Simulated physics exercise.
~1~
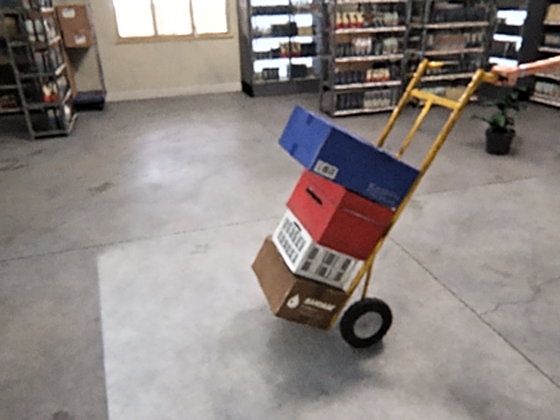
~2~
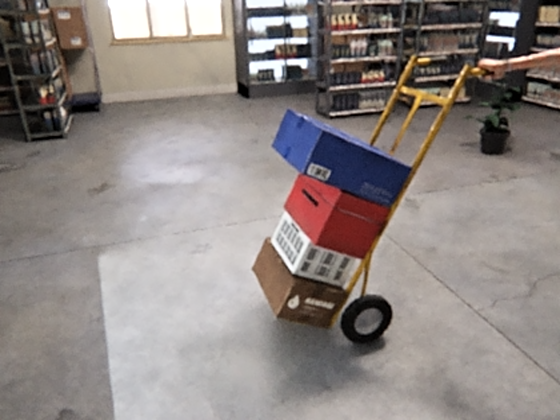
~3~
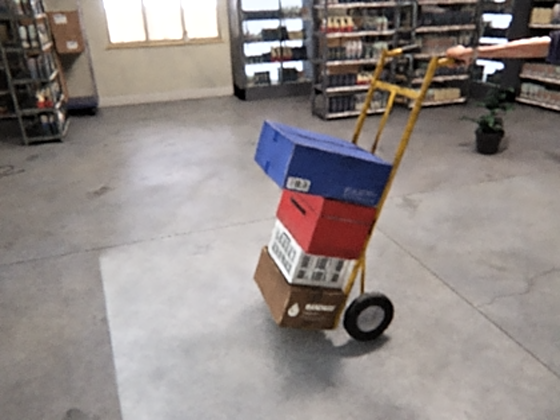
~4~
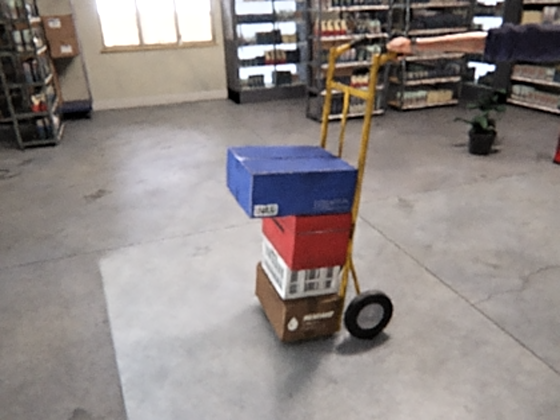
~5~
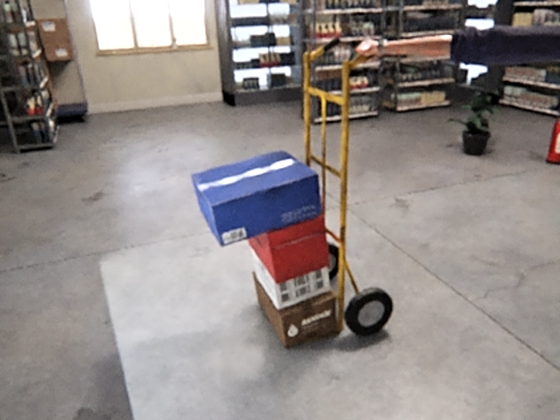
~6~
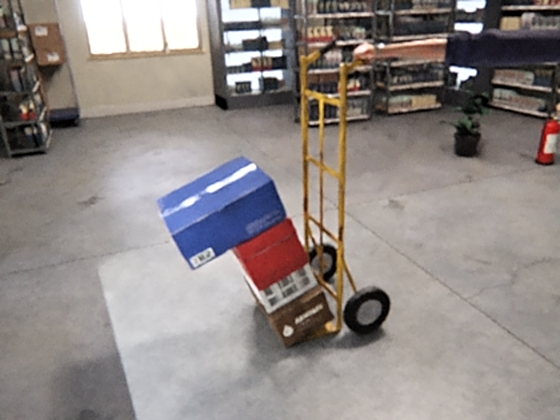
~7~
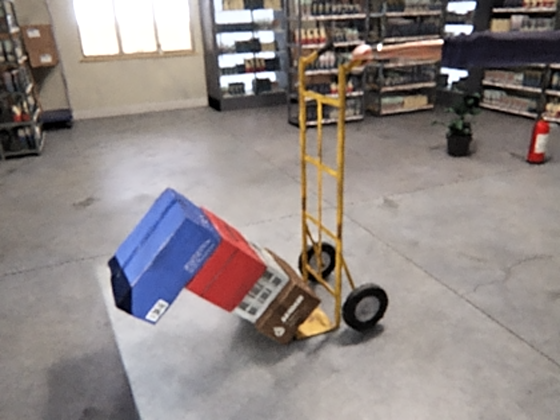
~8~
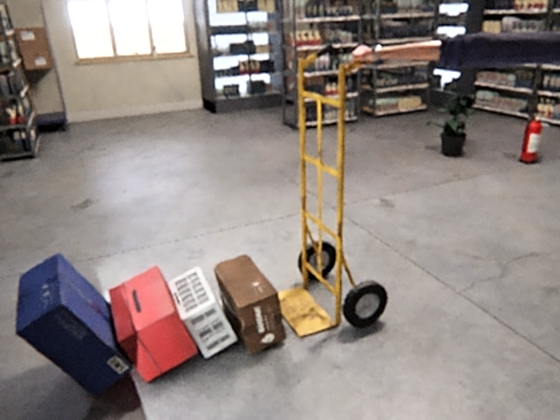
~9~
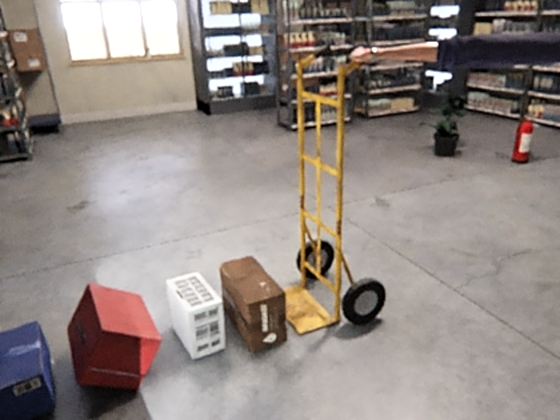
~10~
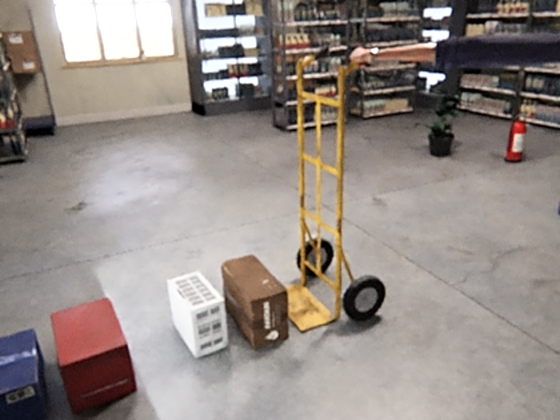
A yellow hand truck, tilted back and held by a hand at the upper right, carries four stacked boxes in a storeroom with a grey floor, shelves and a bright window, seen from slightly above. A brown box sits lowest, with a white crate, a red box and a blue box above it. The hand swings the truck upright, and the stack leans left, the blue box sliding out furthest. The whole stack then topples leftward onto the floor and spreads apart. The truck stands upright, still held, with the brown box tipped beside its plate and the white, red and blue ones strewn leftward.
